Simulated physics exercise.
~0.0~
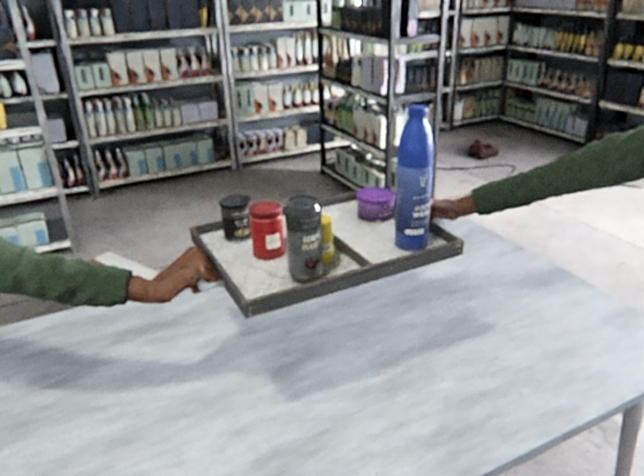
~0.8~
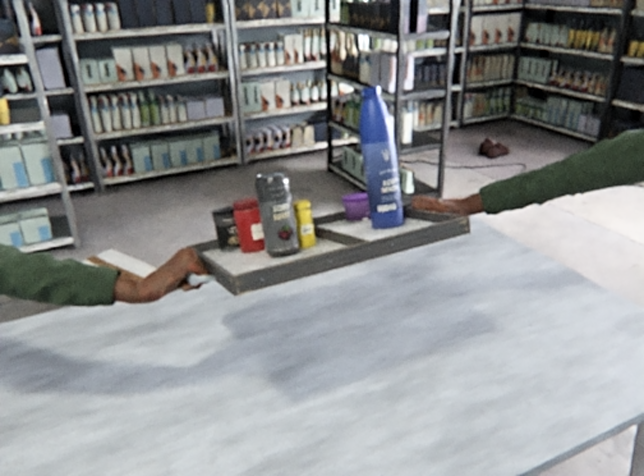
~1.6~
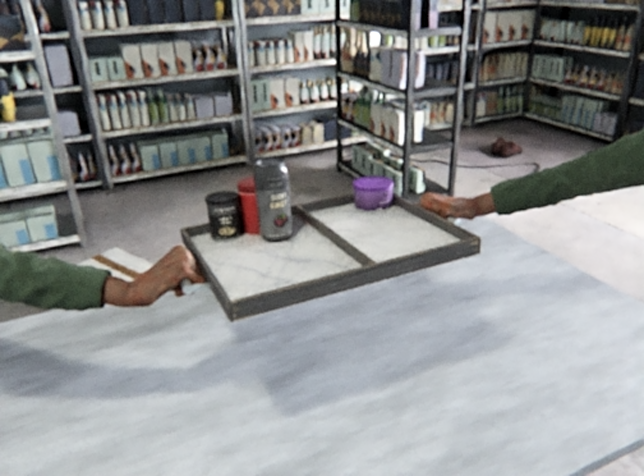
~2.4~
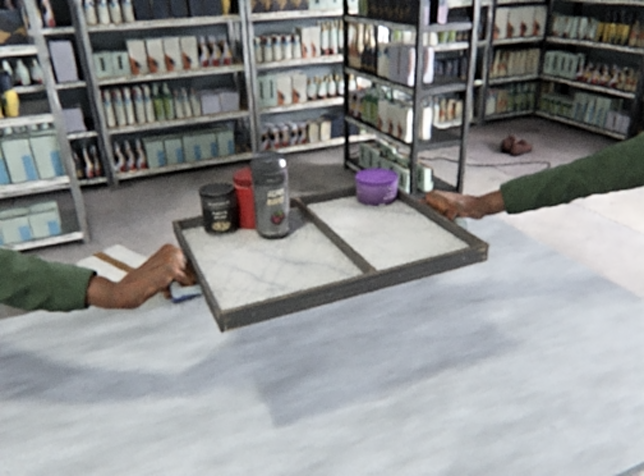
We see two hands tip a divided tray of containers far edge down, making the tall blue bottle and yellow shaker lean. As the tray comes back toward level, both are gone from it, while the grey, red, black and purple containers remain upright.
